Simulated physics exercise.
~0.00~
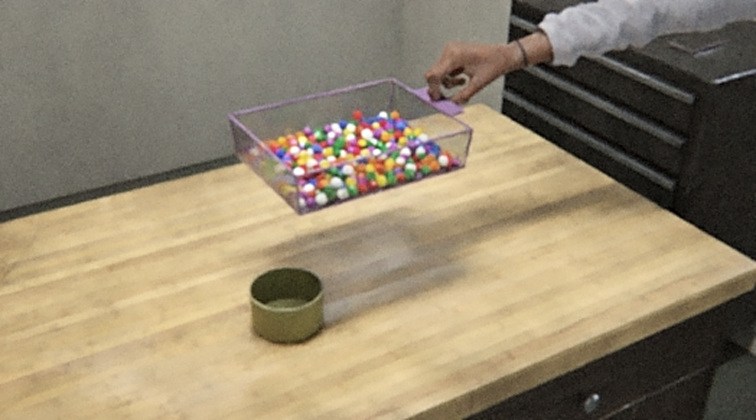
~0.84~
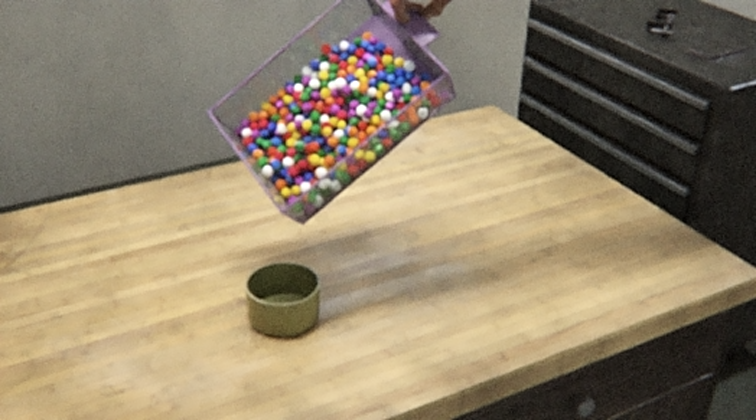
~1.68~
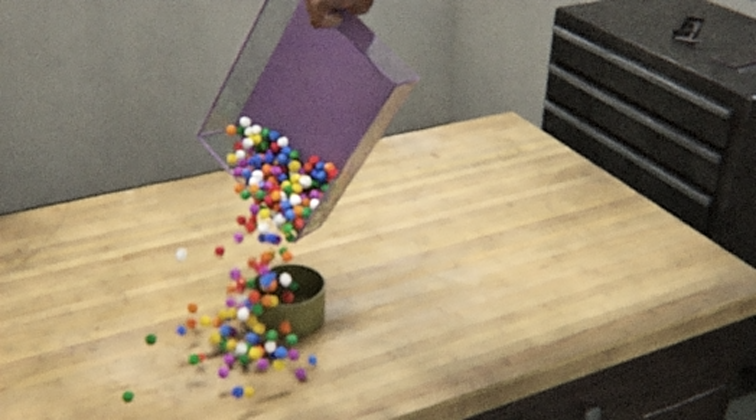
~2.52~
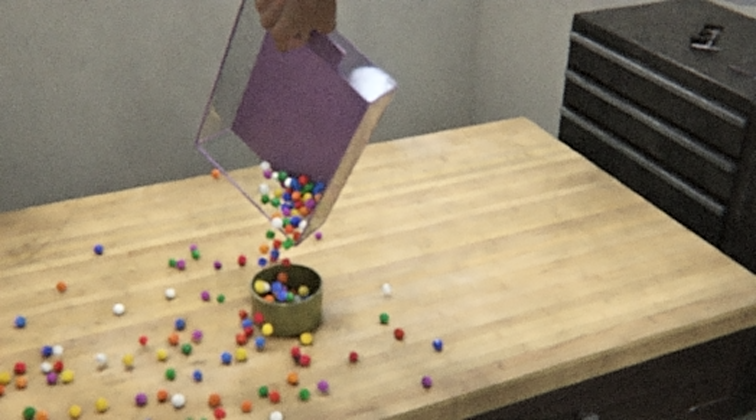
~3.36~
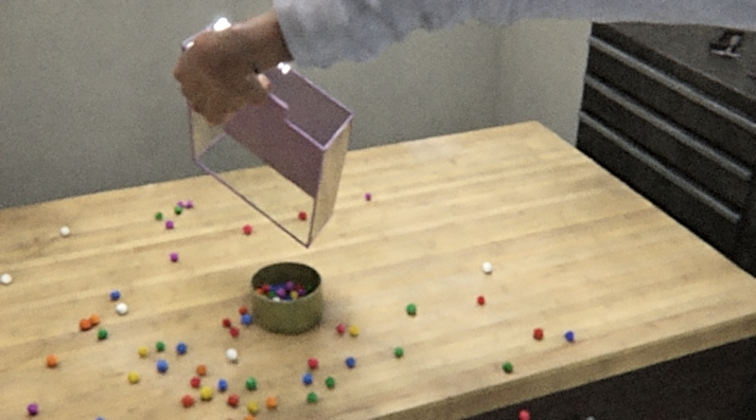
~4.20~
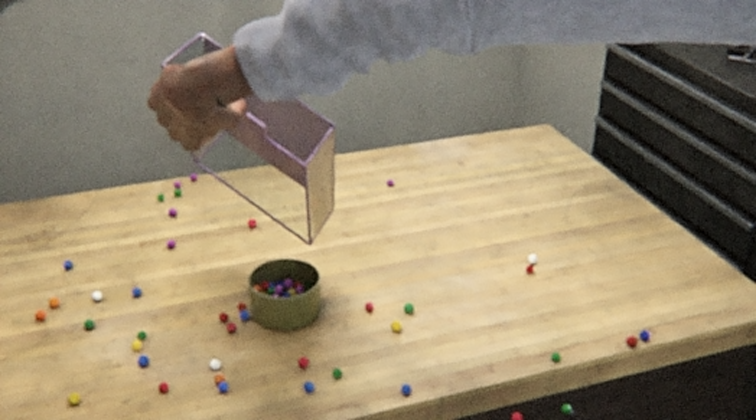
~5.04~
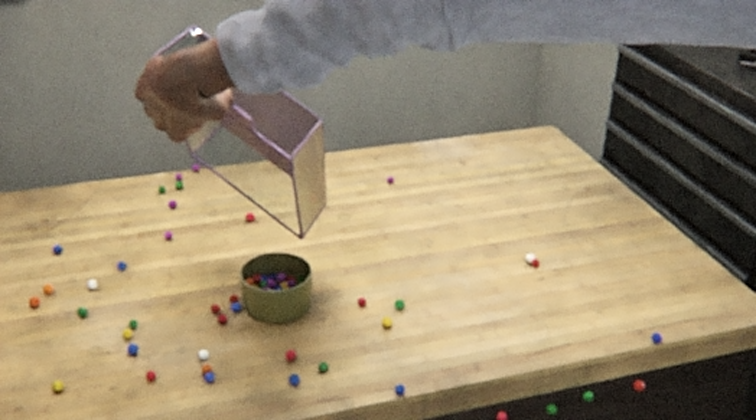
A hand tilted a clear, purple-edged tray of colourful marbles over a small green dish on a wooden table, pouring them out until the tray was empty; some landed in the dish, but most bounced and scattered around it.
